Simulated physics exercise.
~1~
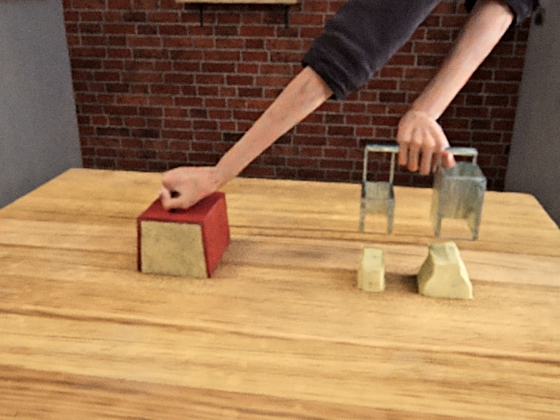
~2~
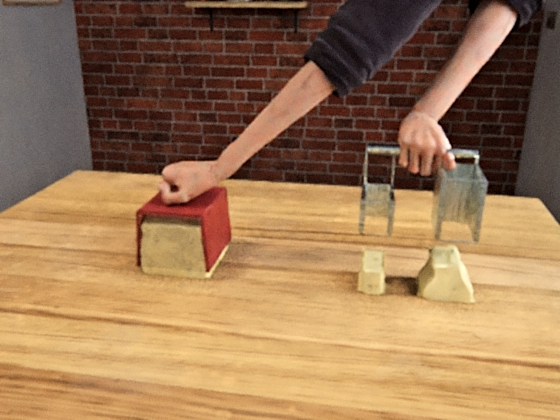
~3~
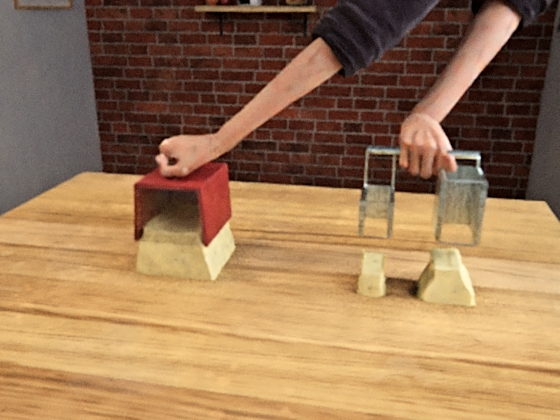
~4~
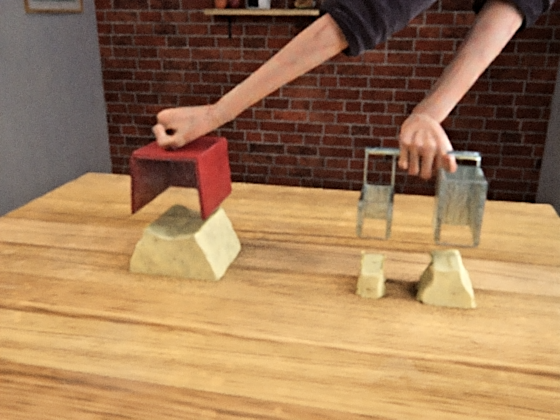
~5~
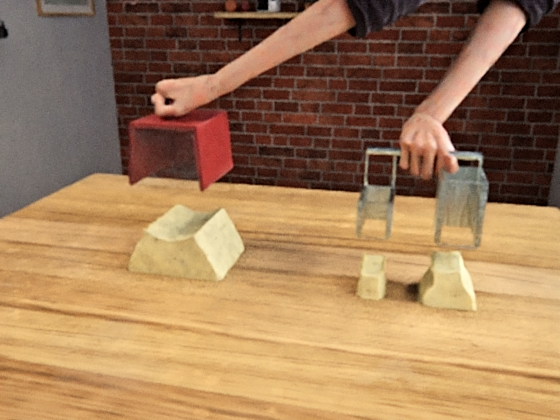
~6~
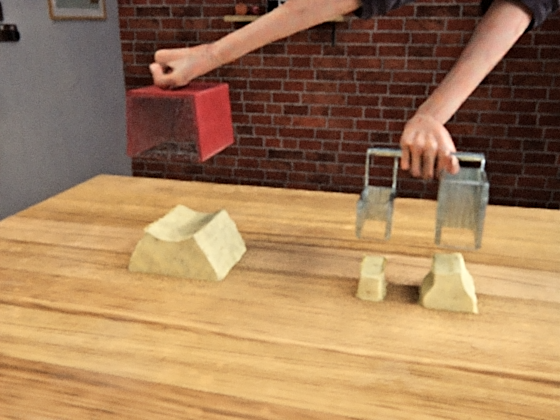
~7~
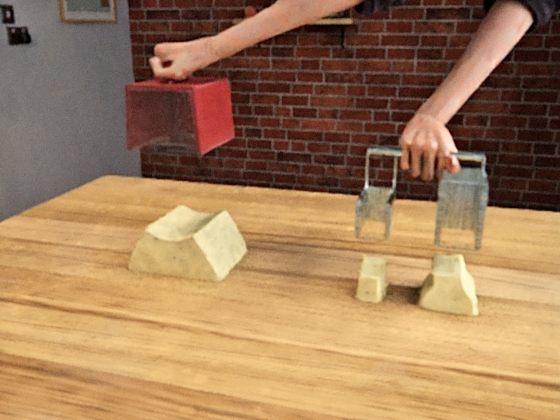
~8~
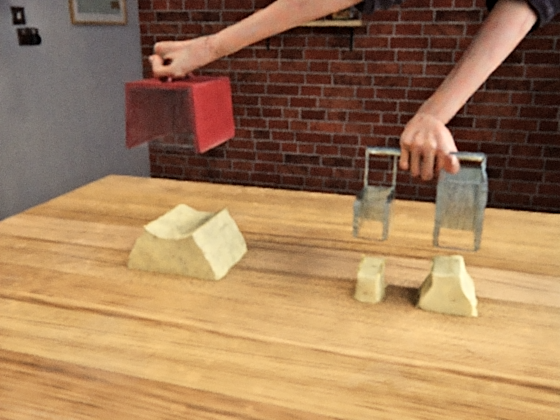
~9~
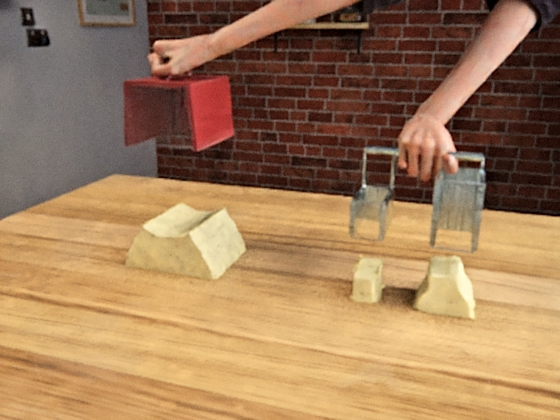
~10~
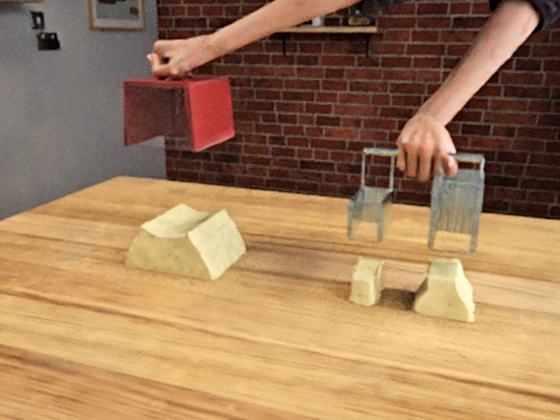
On a pale wooden table before a red brick wall, with a grey wall at the left, the view looks slightly down and drifts gently sideways. A person's fist holds a red tin over a pale yellow mass at the left, while the other hand grips two clear greyish containers above two small pale blocks at the right. The left hand lifts the red tin straight up, and the soft mass slides out, its base spreading and its top sagging in the middle. The tin then stops and hangs above. The mass finally stands as a low, wide mound with sloping sides and a dipped top, beside the two unchanged blocks.
